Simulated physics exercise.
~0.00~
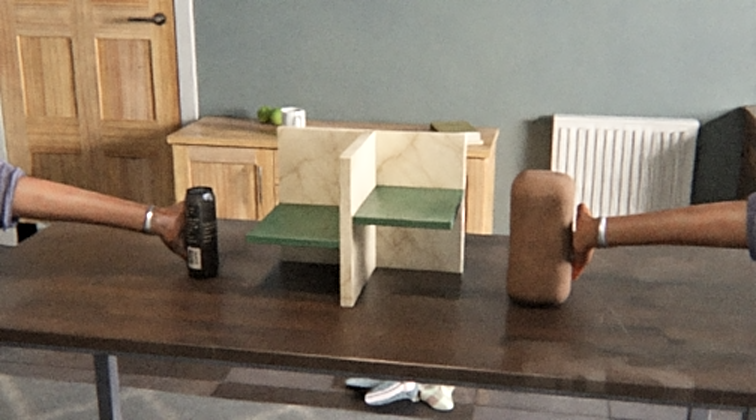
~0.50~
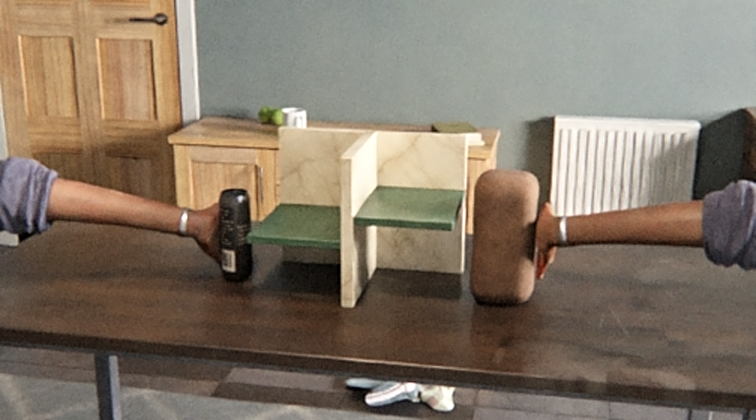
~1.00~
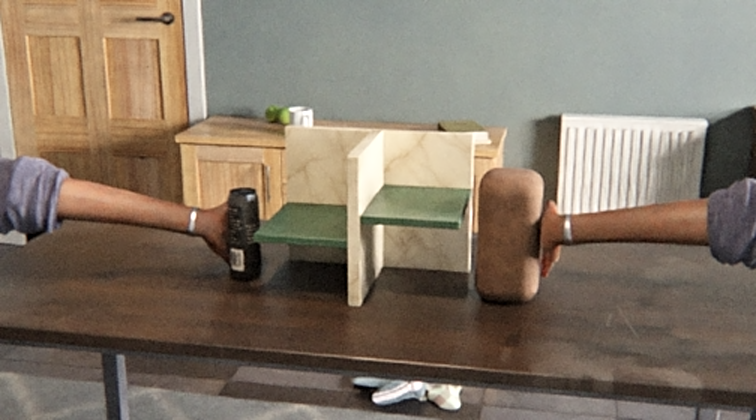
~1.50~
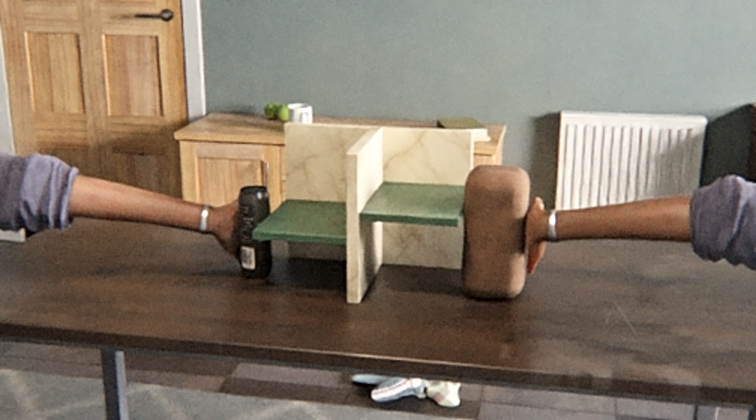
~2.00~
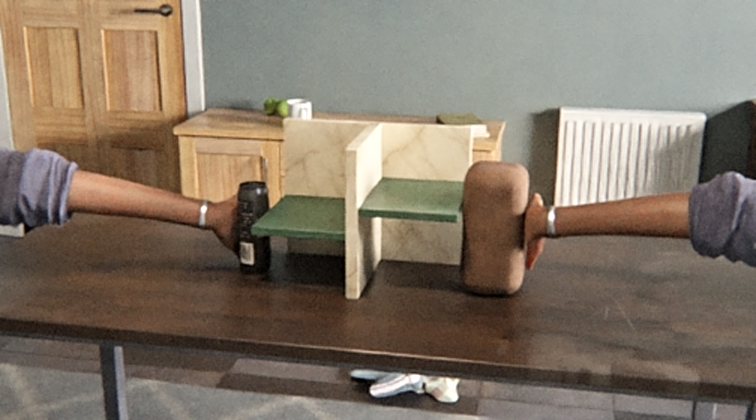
On a dark wooden table in a room with a wooden door and radiator, two hands slide an upright black can from the left and a brown loaf-shaped object from the right toward a stand with green shelves, until both stop at the shelf edges.
